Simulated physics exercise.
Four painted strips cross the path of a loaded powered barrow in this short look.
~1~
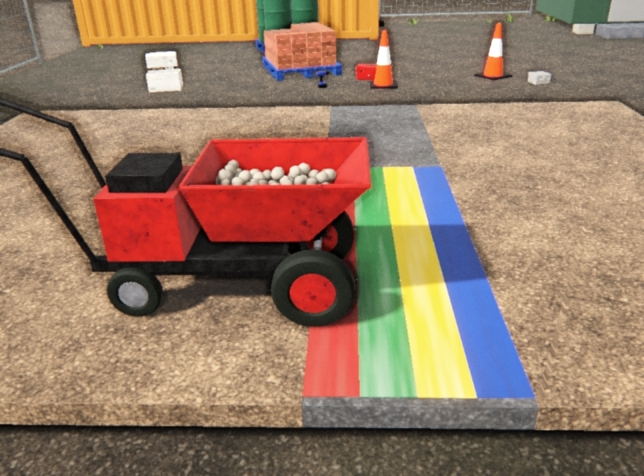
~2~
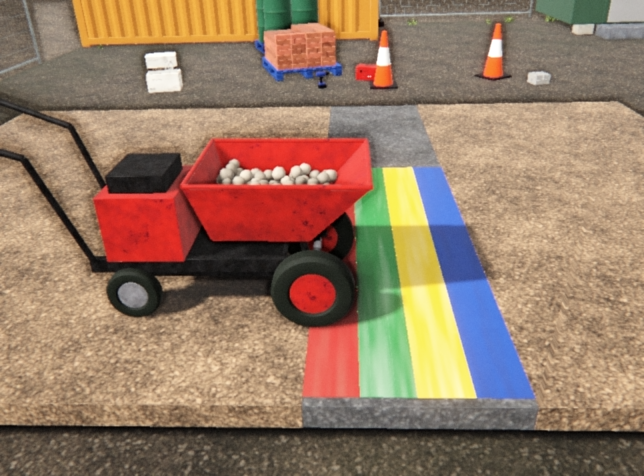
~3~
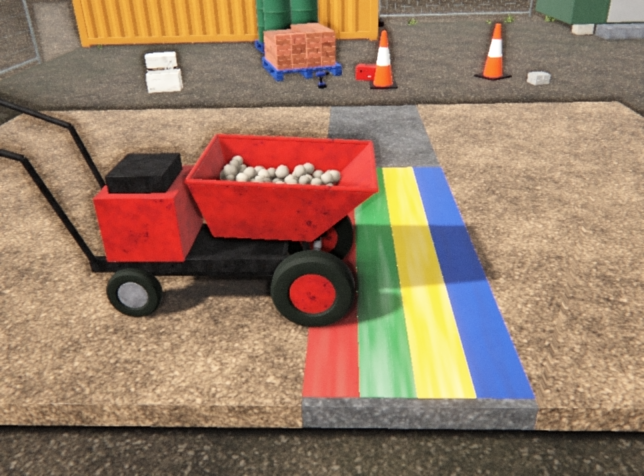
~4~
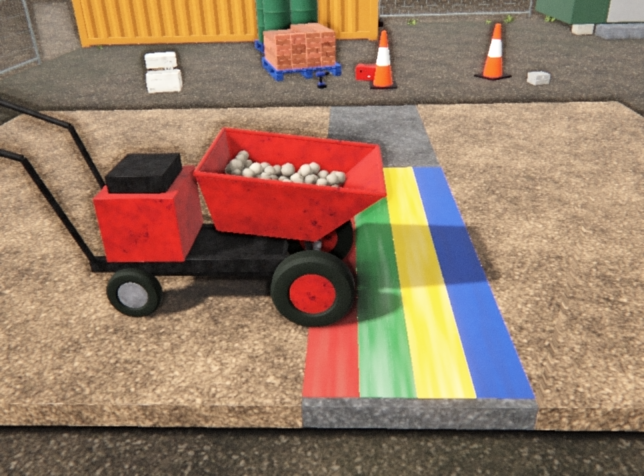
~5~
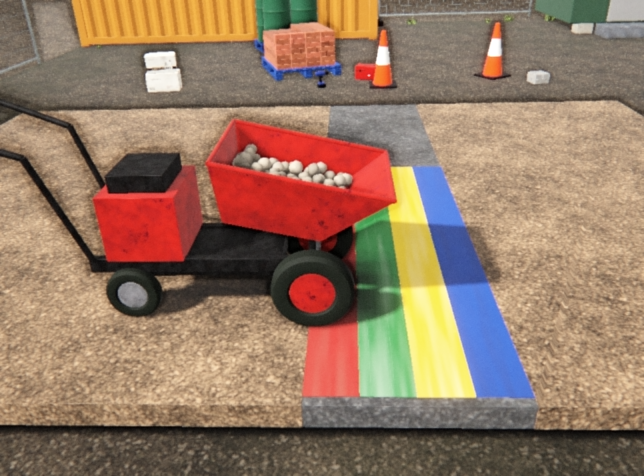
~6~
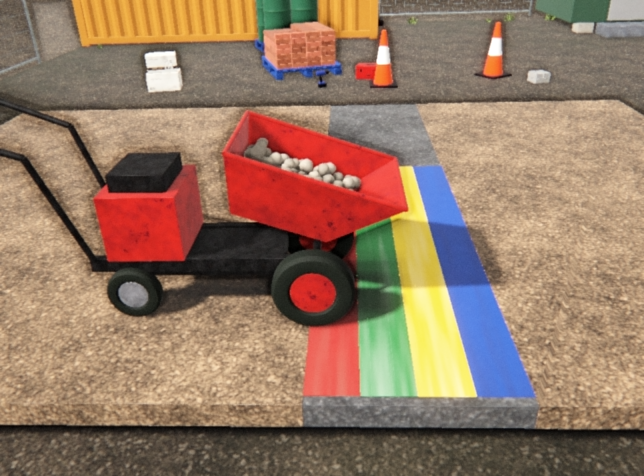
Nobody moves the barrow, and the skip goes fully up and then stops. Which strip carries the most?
The blue strip.
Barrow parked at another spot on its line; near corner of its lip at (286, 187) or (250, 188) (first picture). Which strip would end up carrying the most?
Spot 1 - the green strip; spot 2 - that green strip.
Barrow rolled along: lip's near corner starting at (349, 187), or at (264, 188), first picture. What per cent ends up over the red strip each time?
0 and 10 percent, in that order.
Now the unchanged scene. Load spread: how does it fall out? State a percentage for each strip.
About: Red strip 0, green strip 0, yellow strip 10, blue strip 45 per cent.
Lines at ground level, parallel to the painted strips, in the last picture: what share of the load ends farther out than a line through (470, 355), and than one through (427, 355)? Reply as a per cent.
Around 50 in a hundred for the first, 70 in a hundred for the second.
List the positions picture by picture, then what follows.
The first frame shows lip of the skip at (369, 187), level; top of the load at (264, 186), river pebbles; red strip at (333, 351); green strip at (385, 351); yellow strip at (437, 351); blue strip at (490, 351).
The second frame shows lip of the skip at (371, 188), level; top of the load at (257, 184).
The third frame shows lip of the skip at (376, 191), tipped barely; top of the load at (261, 181).
The fourth frame shows lip of the skip at (385, 195), tipped a little; top of the load at (251, 186).
The fifth frame shows lip of the skip at (395, 201), tipped a little; top of the load at (258, 181).
The sixth frame shows lip of the skip at (406, 210), tipped clearly; top of the load at (269, 164); red strip at (333, 350); green strip at (385, 350); yellow strip at (438, 350); blue strip at (490, 350).
Soon after the last picture, skip tipped steeply; all in the skip.
A little later, skip tipped right over; most in the skip; a small part over the yellow strip; about a quarter over the blue strip.
Later still, skip tipped right over; about a third in the skip; a small part over the yellow strip; about half over the blue strip; a small part off the paint.
At rest, skip tipped right over; about a third in the skip; none over the red strip; none over the green strip; a small part over the yellow strip; about half over the blue strip; a small part off the paint.
